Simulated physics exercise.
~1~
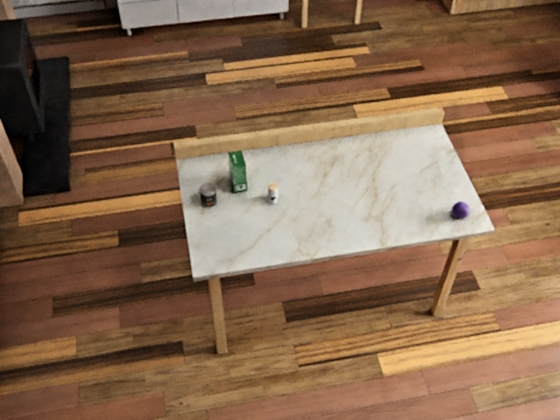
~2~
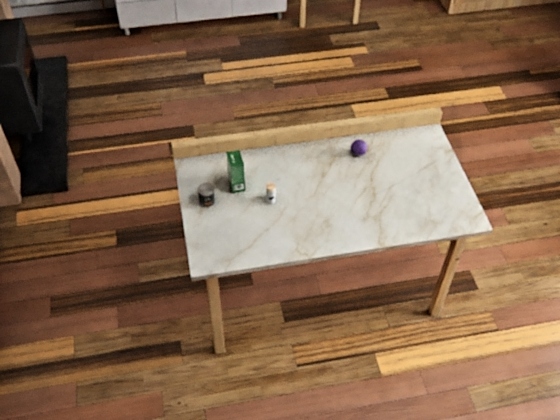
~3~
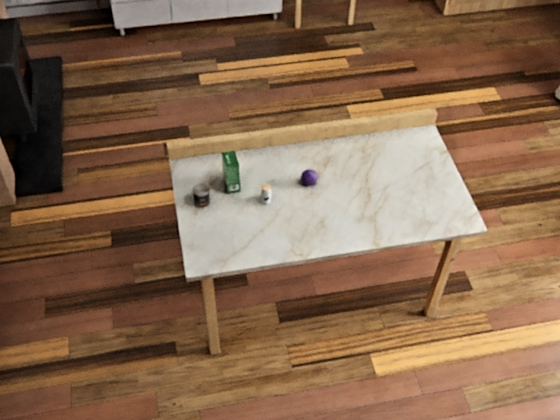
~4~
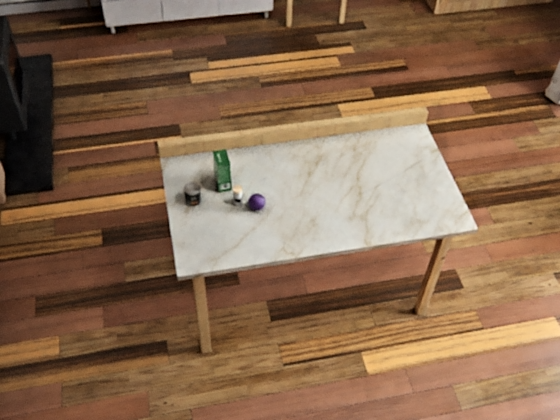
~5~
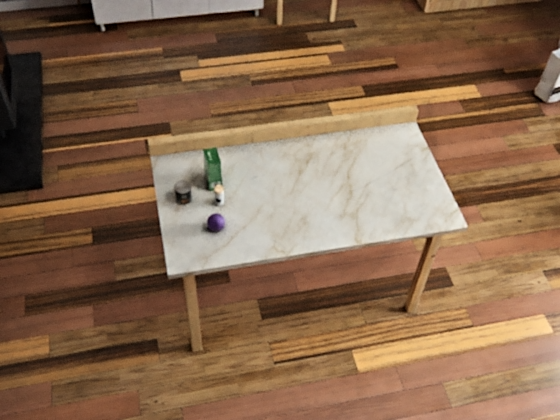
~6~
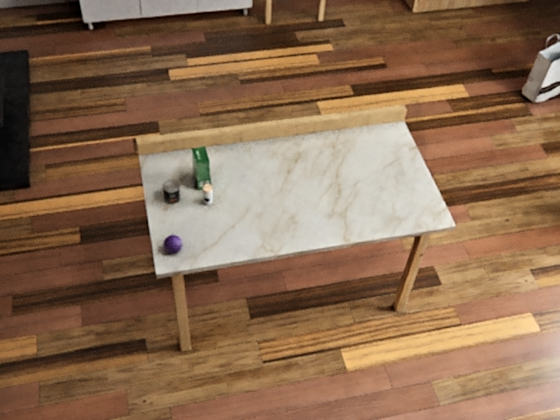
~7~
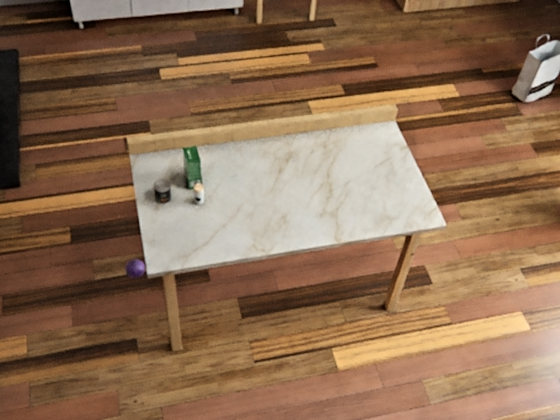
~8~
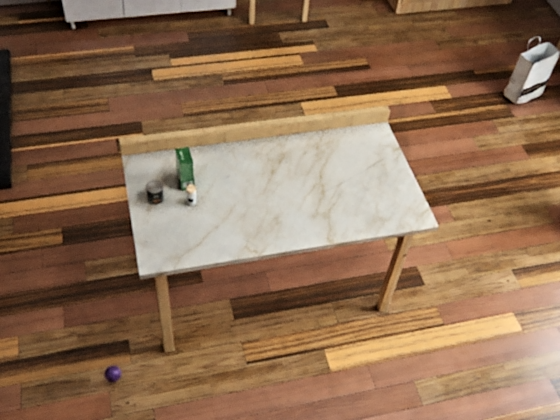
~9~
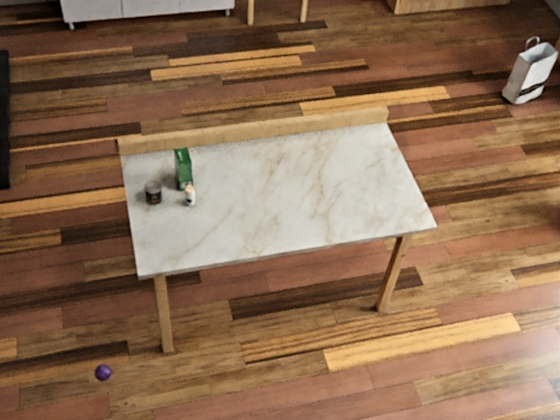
A purple ball rolls across a marble-topped table, rebounds off the raised strip along the far edge and nudges a small white container left toward a green carton and dark tin. It then drops off the left side, ending on the wooden floor while all three objects remain upright.
